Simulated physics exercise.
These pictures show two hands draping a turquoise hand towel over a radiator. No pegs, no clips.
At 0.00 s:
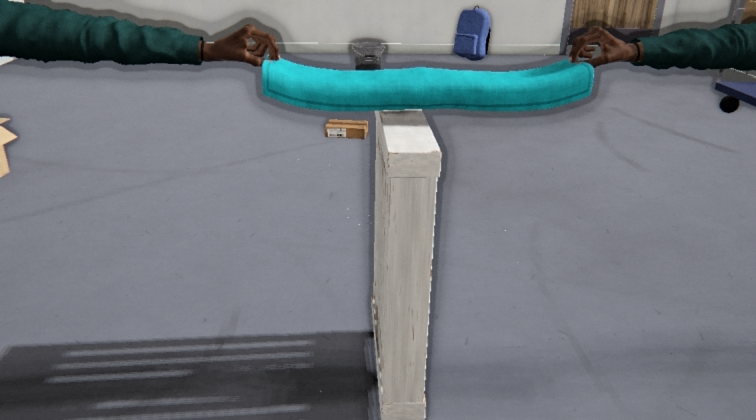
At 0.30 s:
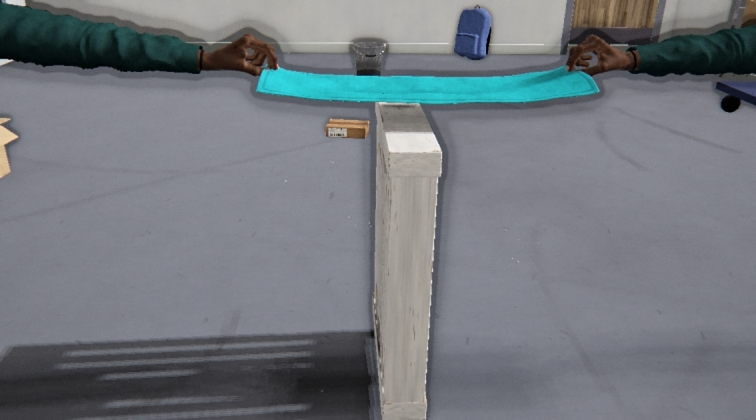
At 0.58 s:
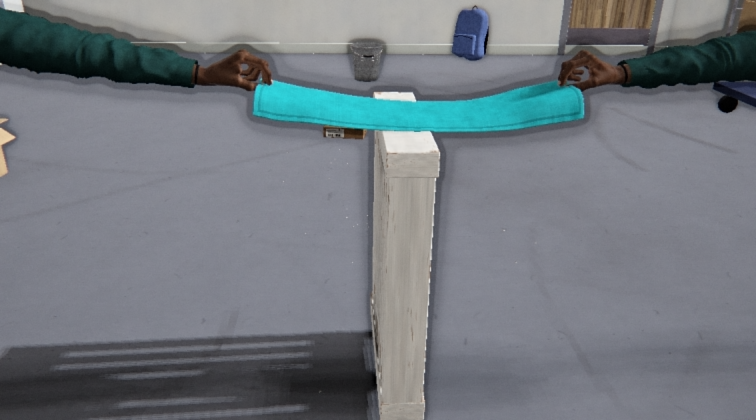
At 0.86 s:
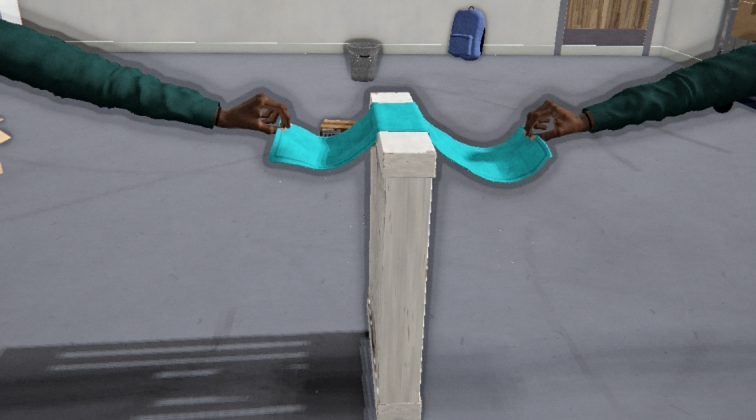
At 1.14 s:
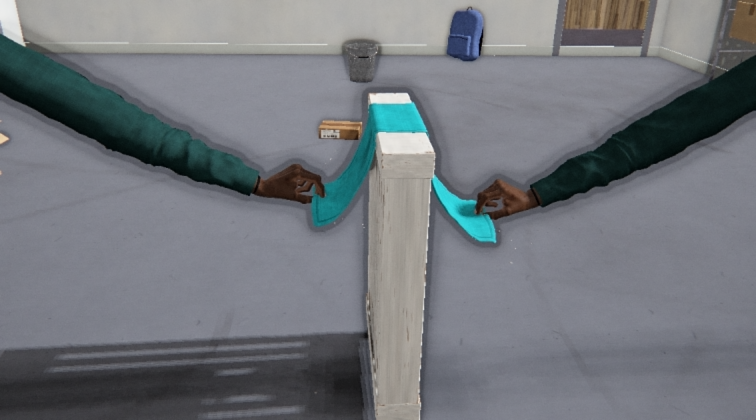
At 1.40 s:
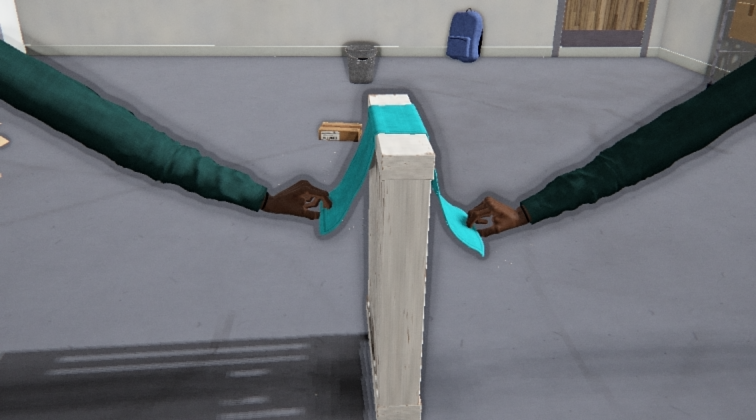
Two hands stretched a turquoise hand towel above a narrow, pale upright block, lowered it across the top, then drew both ends downward and inward so the cloth draped over either side.
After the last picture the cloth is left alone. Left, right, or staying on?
In the end the turquoise hand towel stays on top.
After 1.60 s, hand towel hanging on both sides, left end near (354, 227), right end near (442, 249).
After 1.70 s, hand towel hanging on both sides, left end near (370, 228), right end near (415, 252).
In the end, hand towel hanging on both sides, left end near (372, 229), right end near (414, 252). The turquoise hand towel hangs there.
